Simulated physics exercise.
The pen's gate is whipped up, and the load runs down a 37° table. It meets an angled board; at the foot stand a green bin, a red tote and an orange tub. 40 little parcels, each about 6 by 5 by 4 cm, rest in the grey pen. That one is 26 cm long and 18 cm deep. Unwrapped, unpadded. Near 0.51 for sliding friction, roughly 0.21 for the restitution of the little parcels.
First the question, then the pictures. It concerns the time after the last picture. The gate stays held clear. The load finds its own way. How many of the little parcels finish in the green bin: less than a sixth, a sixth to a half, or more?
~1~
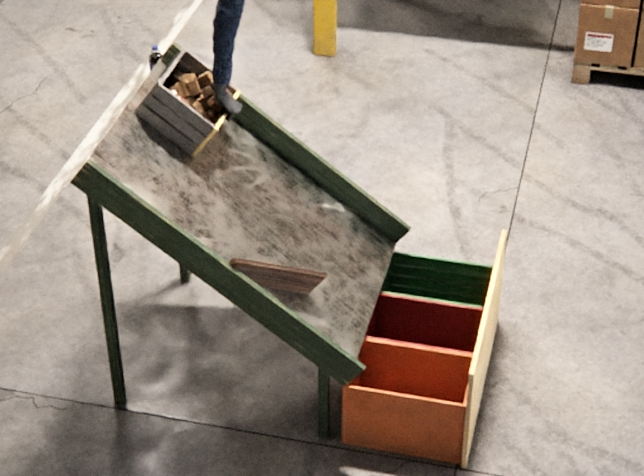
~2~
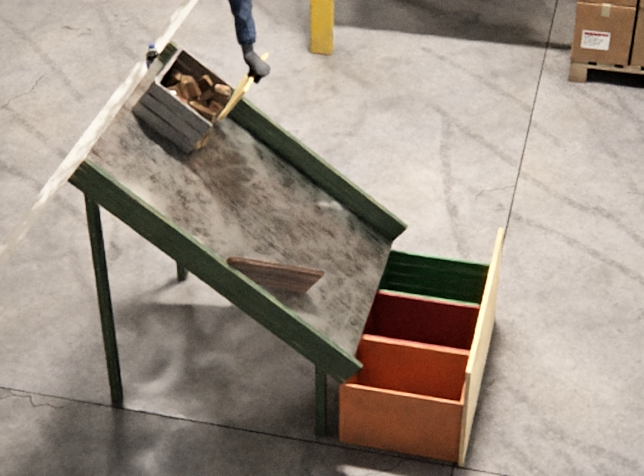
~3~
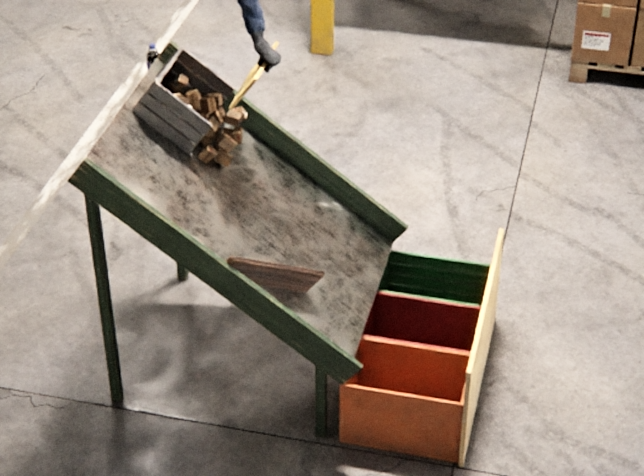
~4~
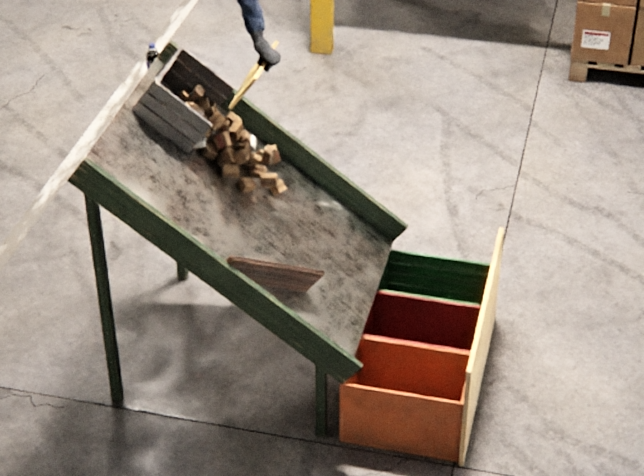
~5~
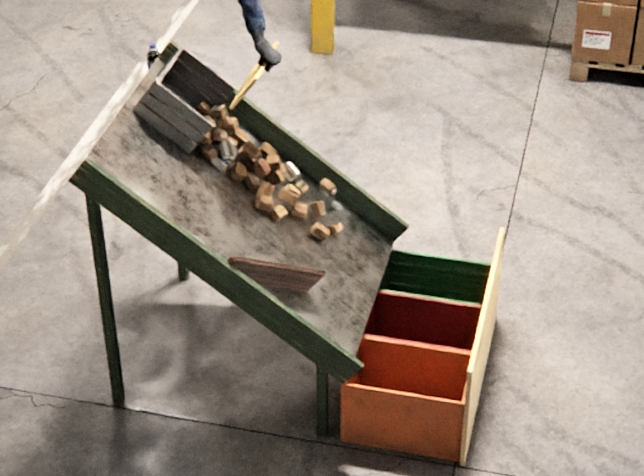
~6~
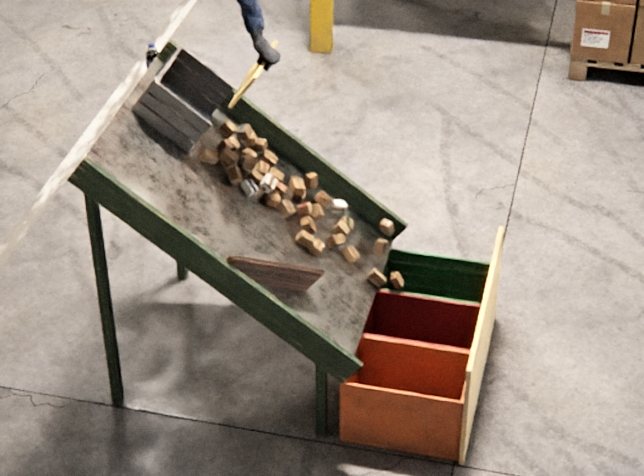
Green bin: The majority.
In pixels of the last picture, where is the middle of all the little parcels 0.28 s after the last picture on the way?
Near (373, 260) in pixels.
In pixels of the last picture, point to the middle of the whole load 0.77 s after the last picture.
(454, 337).
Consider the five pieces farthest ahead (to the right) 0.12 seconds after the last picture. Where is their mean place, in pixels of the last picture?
The five leading pieces sit around (426, 295).
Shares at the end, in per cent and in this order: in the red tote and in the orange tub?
Result: Near 35 % and near 0 %.
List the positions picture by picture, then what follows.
In the first picture (places track the rim corner closest to us here), grey pen (162, 86); green bin (485, 307); all still inside.
The second picture shows grey pen (158, 84).
The third picture shows grey pen (159, 84); 12 out.
The fourth picture shows grey pen (159, 84); 25 out, the lowest parcel at (277, 187).
The fifth picture shows grey pen (159, 84); 34 out, the lowest parcel at (334, 229).
The sixth picture shows grey pen (158, 83); green bin (483, 304); 40 out, the lowest parcel at (397, 280).
Then, 0.12 s after the last picture, 2 in the green bin, 1 in the red tote, 32 on the slope and 5 in the air.
Then, 0.28 s after the last picture, 10 in the green bin, 5 in the red tote, 22 on the slope and 3 in the air.
Then, 0.49 s after the last picture, 18 in the green bin, 10 in the red tote, 6 on the slope and 6 in the air.
When it is over (0.77 s after the last picture), 26 in the green bin and 14 in the red tote. Asked share, 26 of 40, 65 per cent.
